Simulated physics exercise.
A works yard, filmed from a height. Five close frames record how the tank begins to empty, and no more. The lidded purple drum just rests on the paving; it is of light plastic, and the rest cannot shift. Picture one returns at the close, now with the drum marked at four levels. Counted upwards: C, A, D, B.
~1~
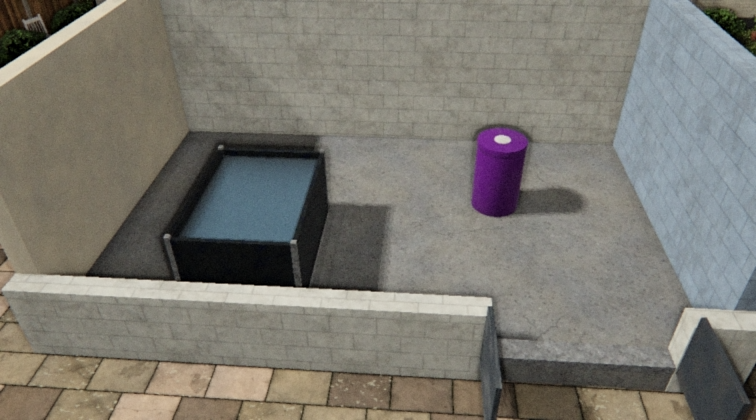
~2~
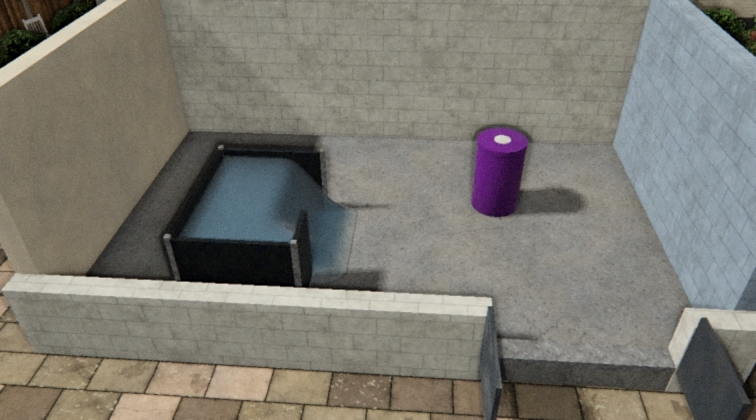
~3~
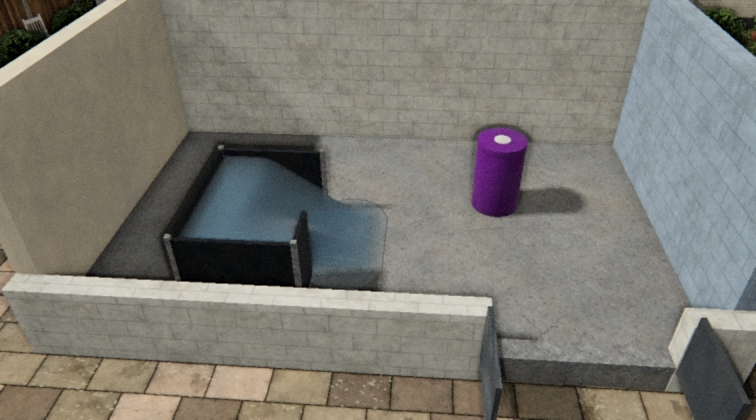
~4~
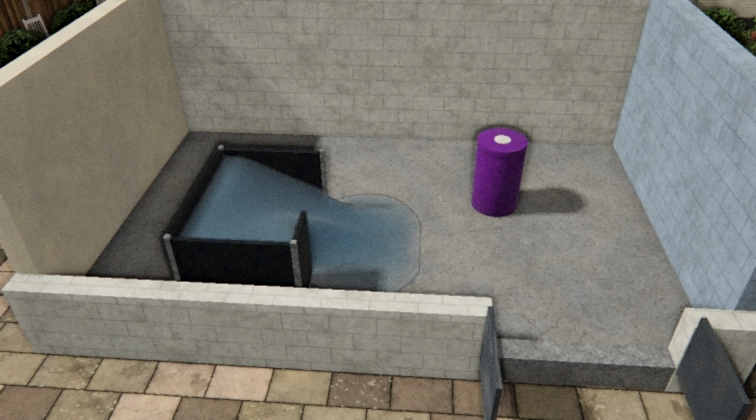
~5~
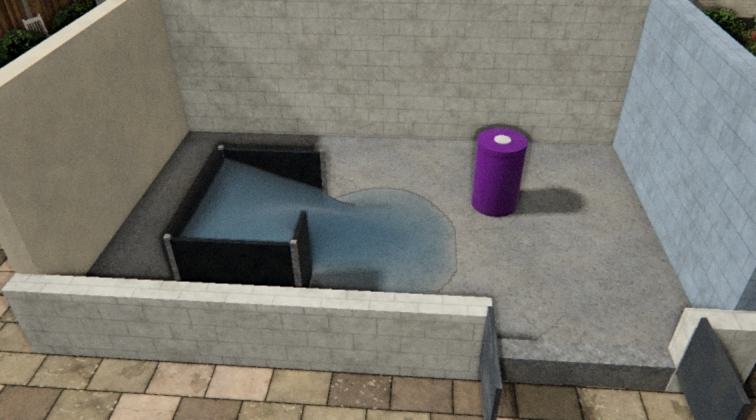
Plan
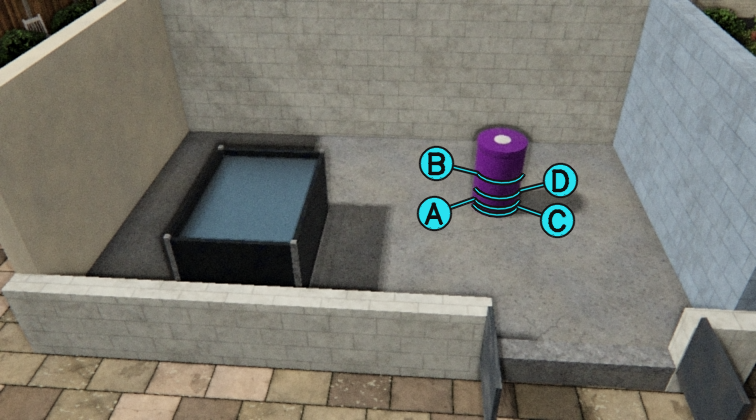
Water pouring from the opened right side of a dark tank and spreading across a walled concrete yard toward a purple drum.
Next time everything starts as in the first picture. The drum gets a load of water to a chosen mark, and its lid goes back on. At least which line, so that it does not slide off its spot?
Go for B.
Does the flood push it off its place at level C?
Yes, that goes wrong.
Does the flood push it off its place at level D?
Yes, it does.
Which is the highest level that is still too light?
D.
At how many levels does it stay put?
One of the four.
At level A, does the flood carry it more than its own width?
Yes, it does.
On the marked copy, A at (497, 208); B at (501, 182); C at (496, 214); D at (499, 198); from the bottom up C, A, D, B.
Choosing A, it is pushed about twice its own width away.
Choosing B, it does not move.
Choosing C, it is pushed about 3 times its own width away.
Choosing D, it is pushed about half its own width away.
